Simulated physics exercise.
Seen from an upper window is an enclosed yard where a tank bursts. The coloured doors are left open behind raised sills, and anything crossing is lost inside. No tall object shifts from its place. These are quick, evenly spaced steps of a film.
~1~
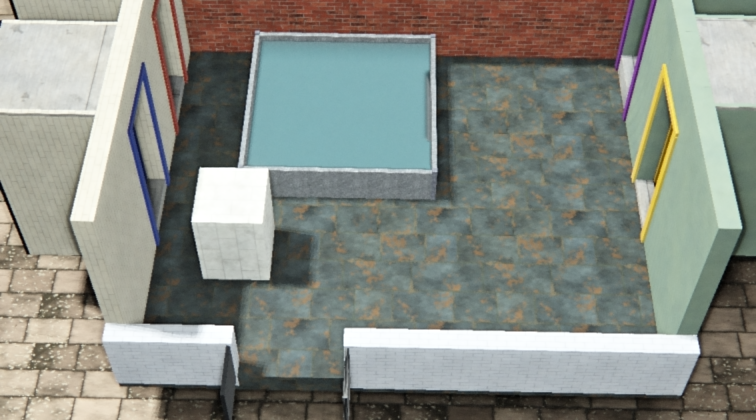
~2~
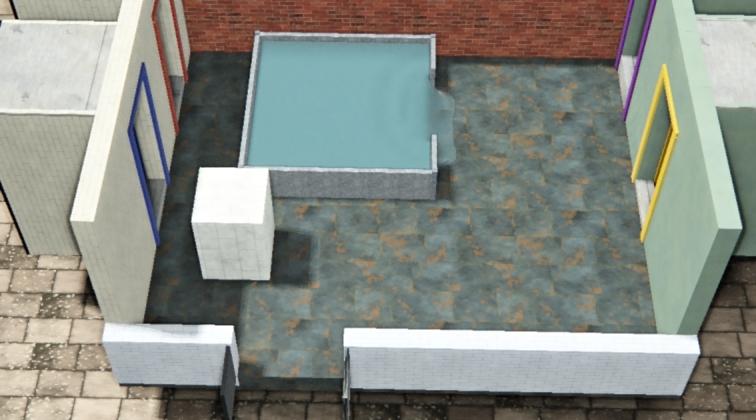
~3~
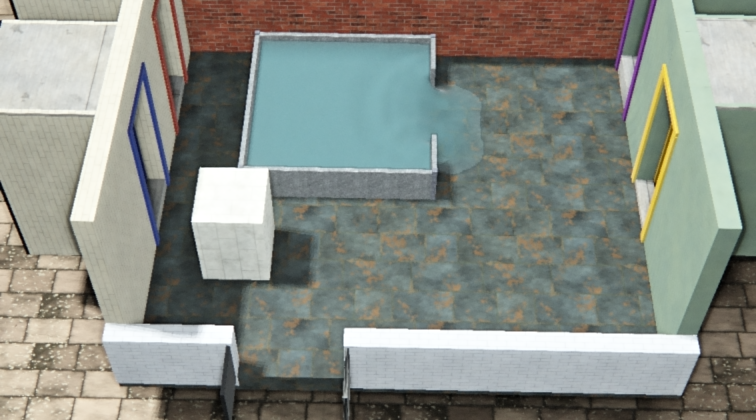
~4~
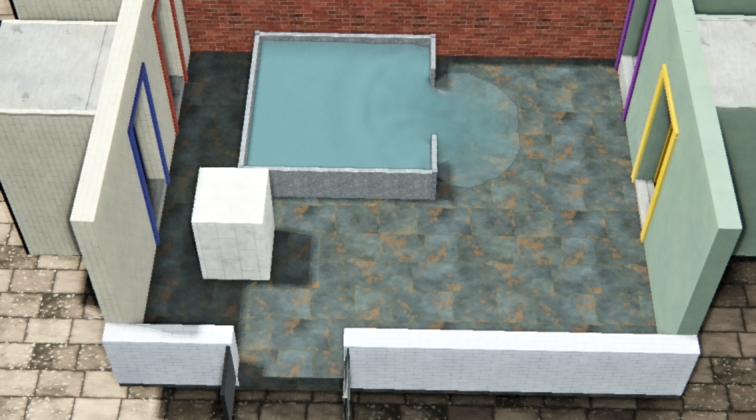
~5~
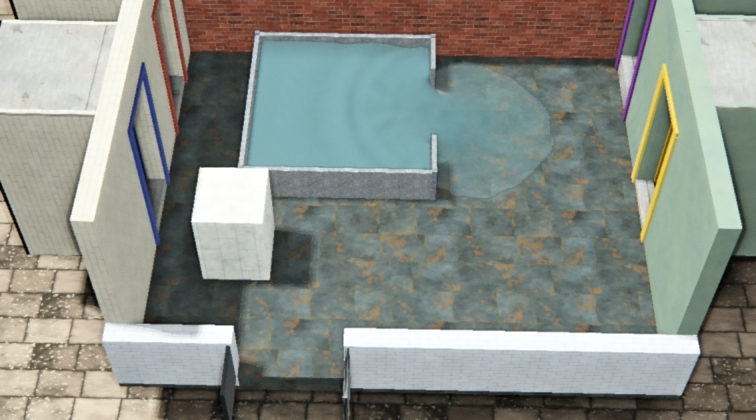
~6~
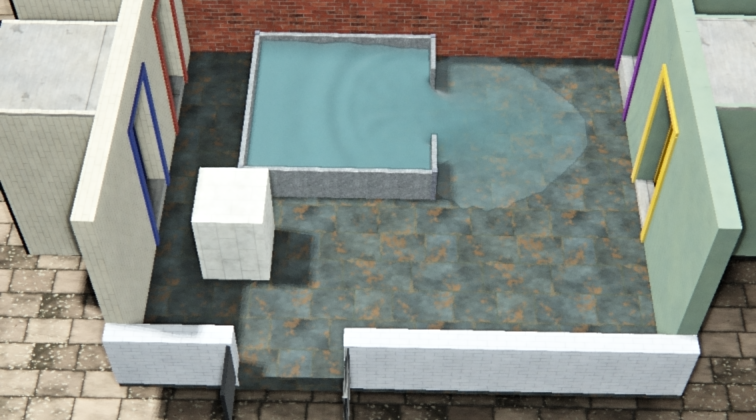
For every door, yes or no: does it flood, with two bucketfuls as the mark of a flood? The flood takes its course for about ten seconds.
Red door: No, purple door: No, blue door: No, yellow door: Yes.
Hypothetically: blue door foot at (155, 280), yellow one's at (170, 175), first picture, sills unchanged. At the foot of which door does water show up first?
The first to get wet is the purple one.
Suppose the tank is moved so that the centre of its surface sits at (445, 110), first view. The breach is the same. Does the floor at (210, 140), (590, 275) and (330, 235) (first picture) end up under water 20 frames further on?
In that order: Clear, covered, dry.
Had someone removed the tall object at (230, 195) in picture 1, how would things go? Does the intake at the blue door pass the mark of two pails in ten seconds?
Looks like the blue one comes in beneath the threshold.
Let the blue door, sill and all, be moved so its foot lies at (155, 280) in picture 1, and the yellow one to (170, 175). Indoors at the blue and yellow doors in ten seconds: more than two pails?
Taking them in turn, the blue misses the threshold and the yellow misses the threshold.
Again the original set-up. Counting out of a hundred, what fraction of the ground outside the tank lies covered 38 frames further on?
I'd estimate some 70 per cent.
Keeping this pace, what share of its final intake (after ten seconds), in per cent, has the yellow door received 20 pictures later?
Estimate: Roughly 45 %.
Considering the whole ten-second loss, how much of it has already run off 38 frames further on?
It would be around 60 %.
A moment on, water covers 25 % of the floor; the red door not reached, the purple door wet at the sill, nothing in, the blue door not reached, the yellow door wet at the sill, nothing in.
Next, water covers 35 % of the floor; the red door not reached, the purple door wet at the sill, nothing in, the blue door not reached, the yellow door under two buckets in.
Then, water covers 40 % of the floor; the red door not reached, the purple door wet at the sill, nothing in, the blue door not reached, the yellow door over two buckets in.
Later, water covers 70 % of the floor; the red door not reached, the purple door wet at the sill, nothing in, the blue door not reached, the yellow door far over two buckets in.
In the end, water covers 95 % of the floor; the red door wet at the sill, nothing in, the purple door wet at the sill, nothing in, the blue door wet at the sill, nothing in, the yellow door far over two buckets in.
